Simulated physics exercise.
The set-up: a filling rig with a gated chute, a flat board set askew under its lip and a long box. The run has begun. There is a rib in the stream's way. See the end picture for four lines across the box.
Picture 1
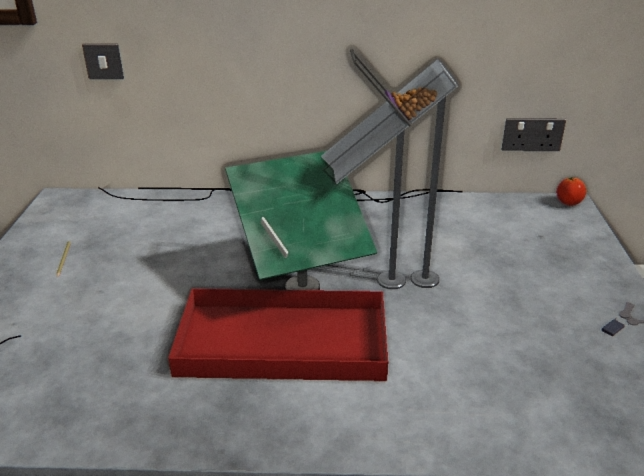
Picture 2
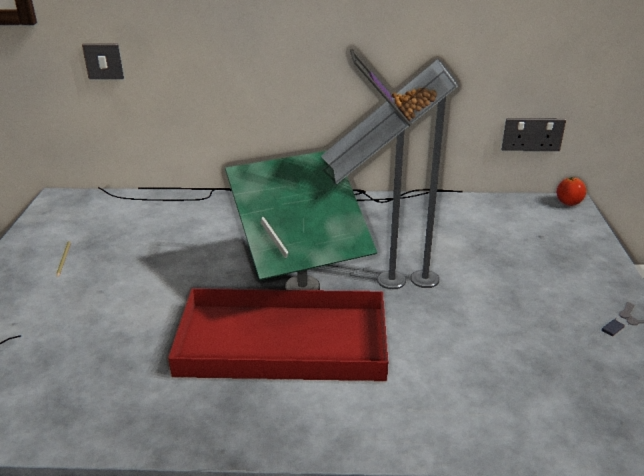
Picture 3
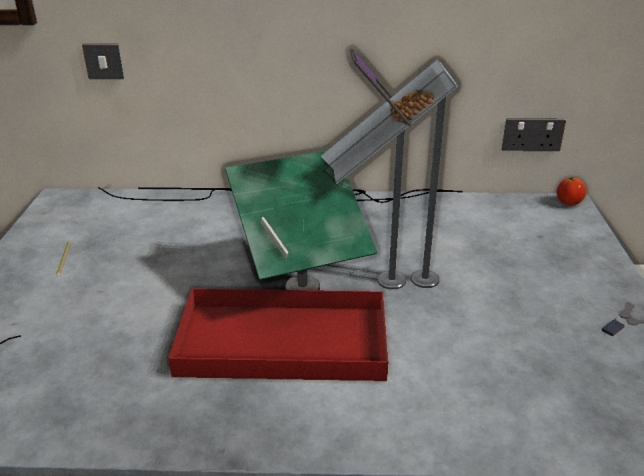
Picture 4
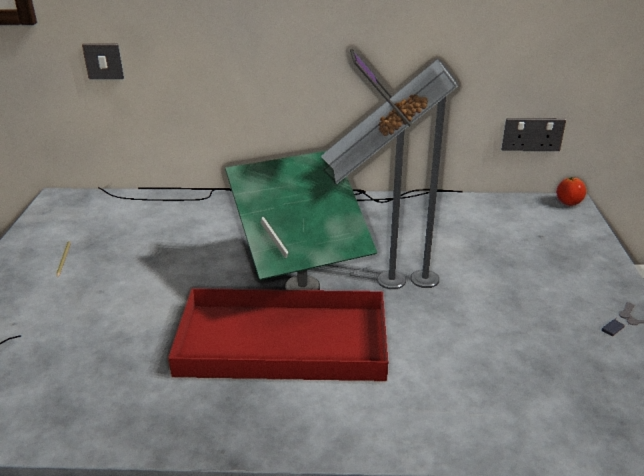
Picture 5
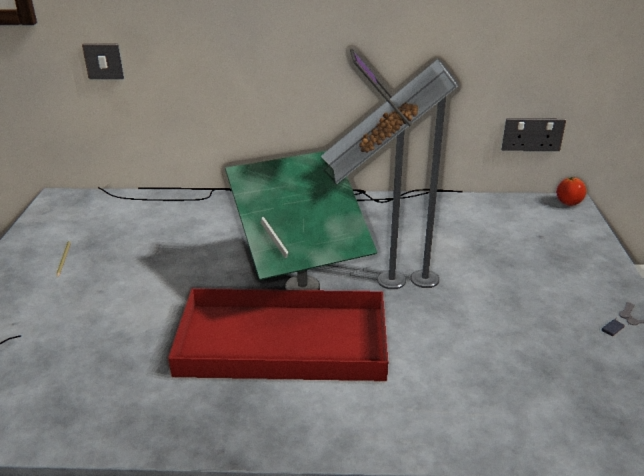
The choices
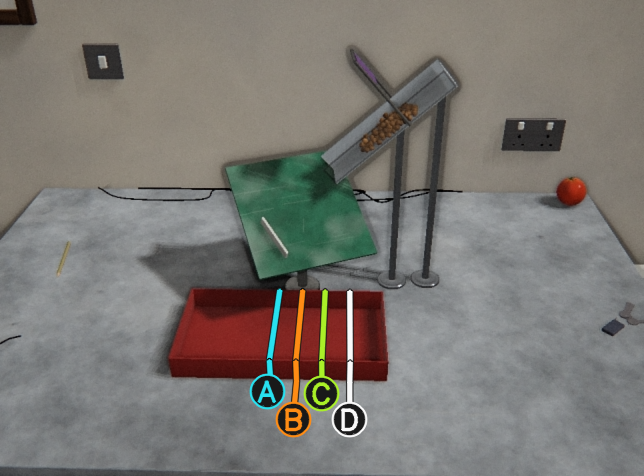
A grey, mottled tabletop against a plain beige wall, with a switch on the left and a socket on the right, is seen from the front and slightly above. A sloping grey chute on two posts holds small golden-brown pieces above a tilted green board with a pale rib, a red box in front and a red tomato-like object at right. The pieces slide down leftward along the chute, stretching out, while the camera stays still.
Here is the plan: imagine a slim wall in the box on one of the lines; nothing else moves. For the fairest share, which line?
Go for C.
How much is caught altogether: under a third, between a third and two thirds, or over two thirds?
Over two thirds.
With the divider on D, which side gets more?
More lands on the left.
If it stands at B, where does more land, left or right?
The right side.
On the marked copy, line A crosses the front rim at (269, 360); line B crosses the front rim at (295, 360); line C crosses the front rim at (321, 361); line D crosses the front rim at (350, 361).
Choosing A, of what is caught, just a few on the left of the divider, almost all on the right.
Choosing B, of what is caught, about a tenth on the left of the divider, almost all on the right.
Choosing C, of what is caught, roughly two thirds on the left of the divider, roughly a third on the right.
Choosing D, of what is caught, almost all on the left of the divider, just a few on the right.
